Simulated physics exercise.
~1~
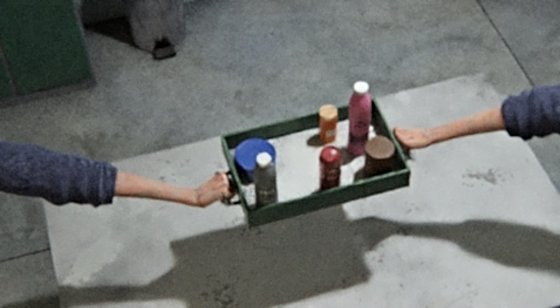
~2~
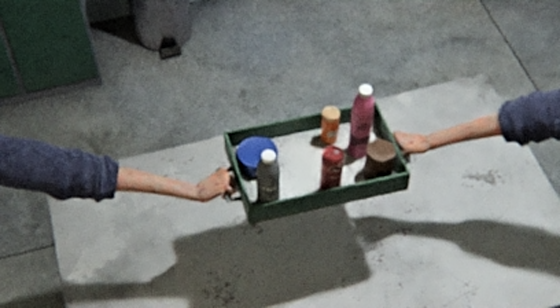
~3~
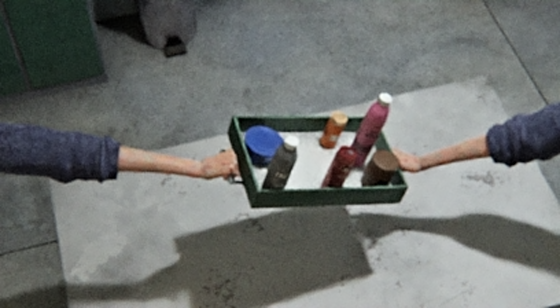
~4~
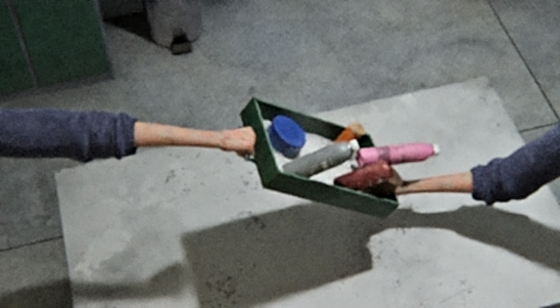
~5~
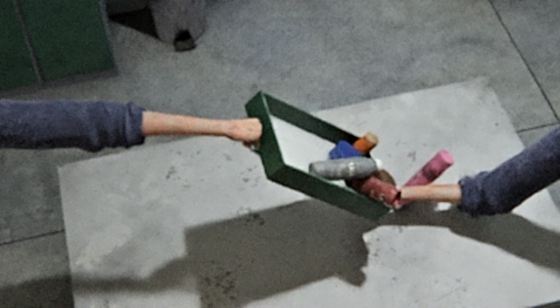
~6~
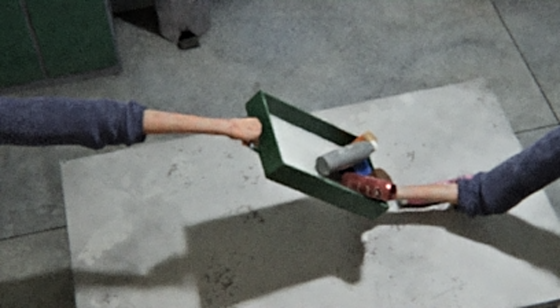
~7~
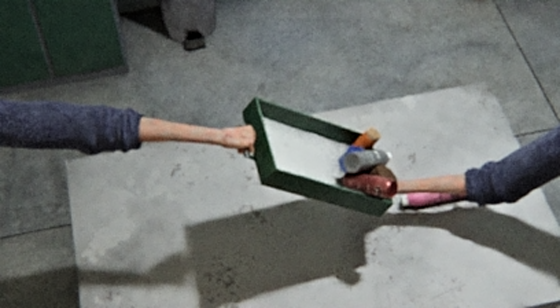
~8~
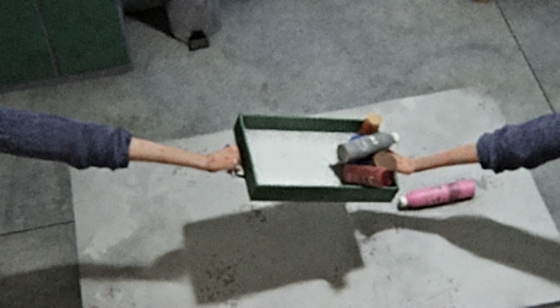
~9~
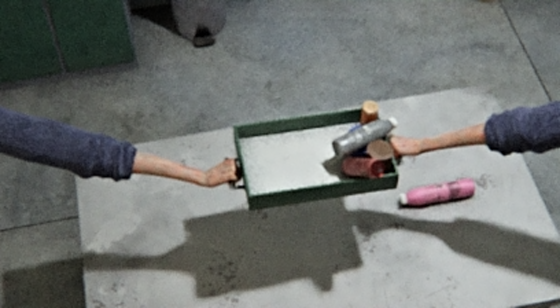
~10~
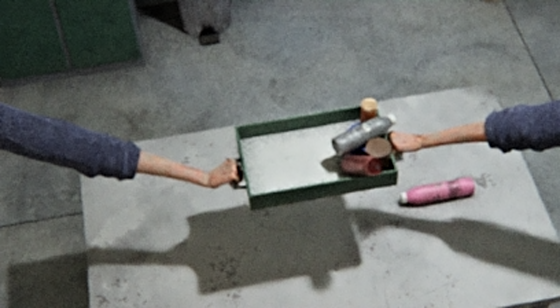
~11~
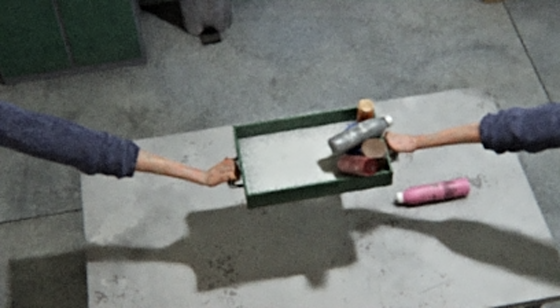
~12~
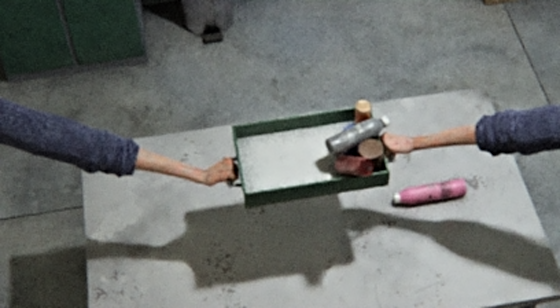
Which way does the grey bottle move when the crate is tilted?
The grey bottle topples and slides to the right, towards the lowered end of the crate.
The footage shows two hands tilting a green crate of bottles and containers steeply down to the right, so the contents topple and slide and a pink bottle falls out onto the surface below, before the crate is levelled with the other items bunched at its right end.
